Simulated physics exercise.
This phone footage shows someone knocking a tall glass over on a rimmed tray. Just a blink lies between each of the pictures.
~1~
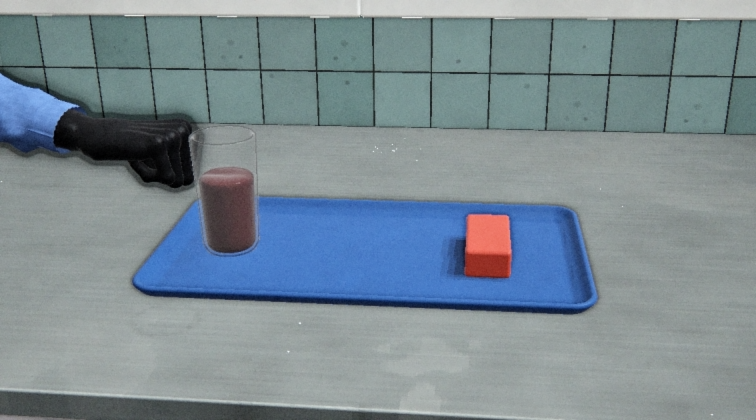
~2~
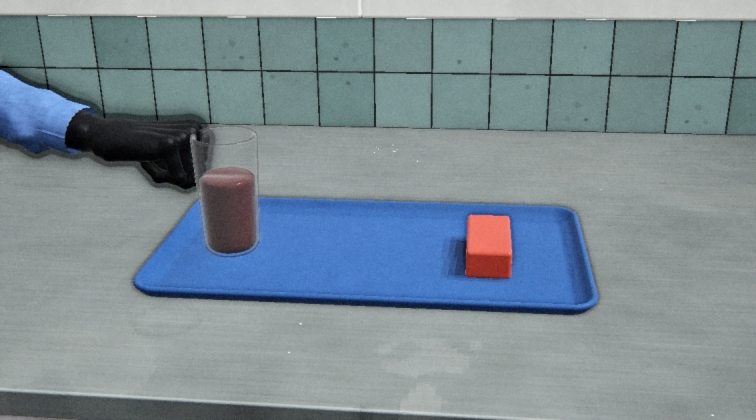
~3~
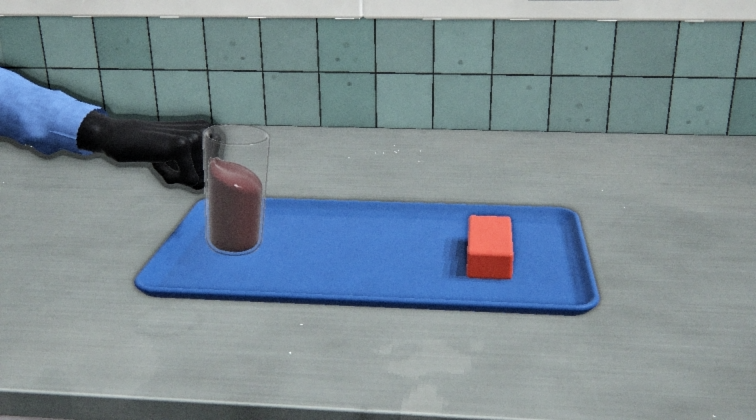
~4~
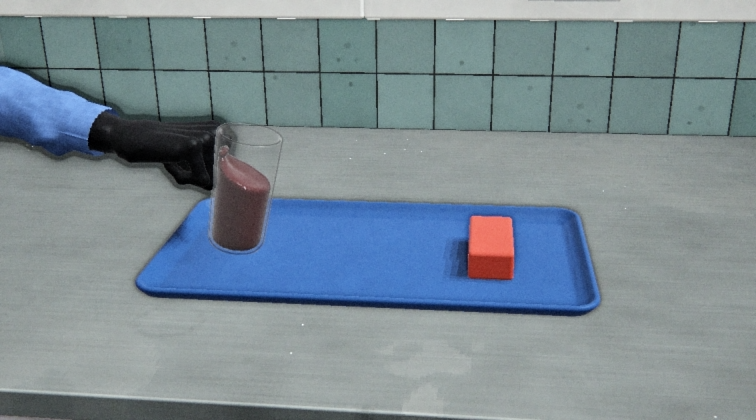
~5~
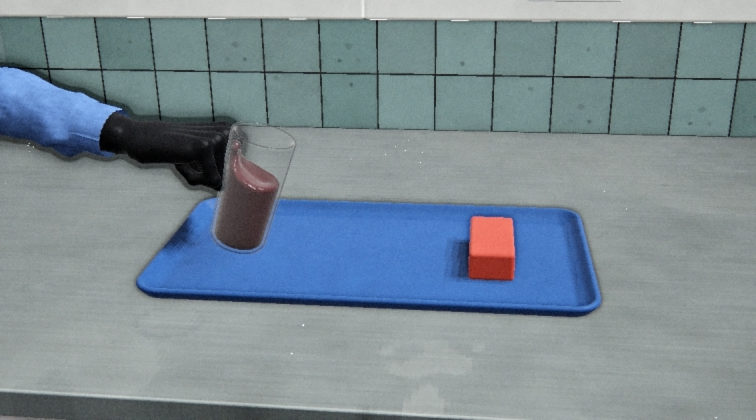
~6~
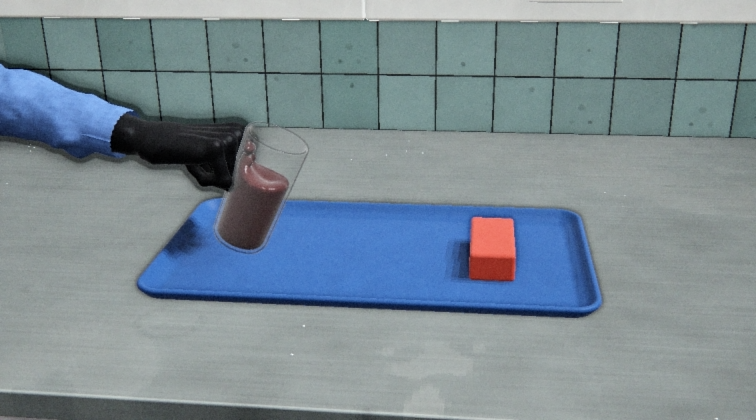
A black-gloved hand pushes a tall glass of wine, tilting it rightward on a blue tray.
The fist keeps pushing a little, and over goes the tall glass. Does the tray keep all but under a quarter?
Yes, under a quarter goes past its edge.
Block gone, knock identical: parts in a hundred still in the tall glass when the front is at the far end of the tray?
45 in a hundred, roughly.
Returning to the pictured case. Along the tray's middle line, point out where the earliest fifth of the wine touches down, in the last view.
I'd put the spot somewhere close to pixel (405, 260).
A moment on, the tall glass is falling and 100 per cent is in the glass, 0 on the tray and 0 above or beyond its rim.
Next, the tall glass lies on its side and 72 per cent is in the glass, 13 on the tray and 16 above or beyond its rim.
Then the tall glass lies on its side and 38 per cent is in the glass, 42 on the tray and 20 above or beyond its rim.
Later the tall glass lies on its side and 21 per cent is in the glass, 70 on the tray and 9 above or beyond its rim.
In the end 92 per cent is held by tray and glass, 8 is off the tray.
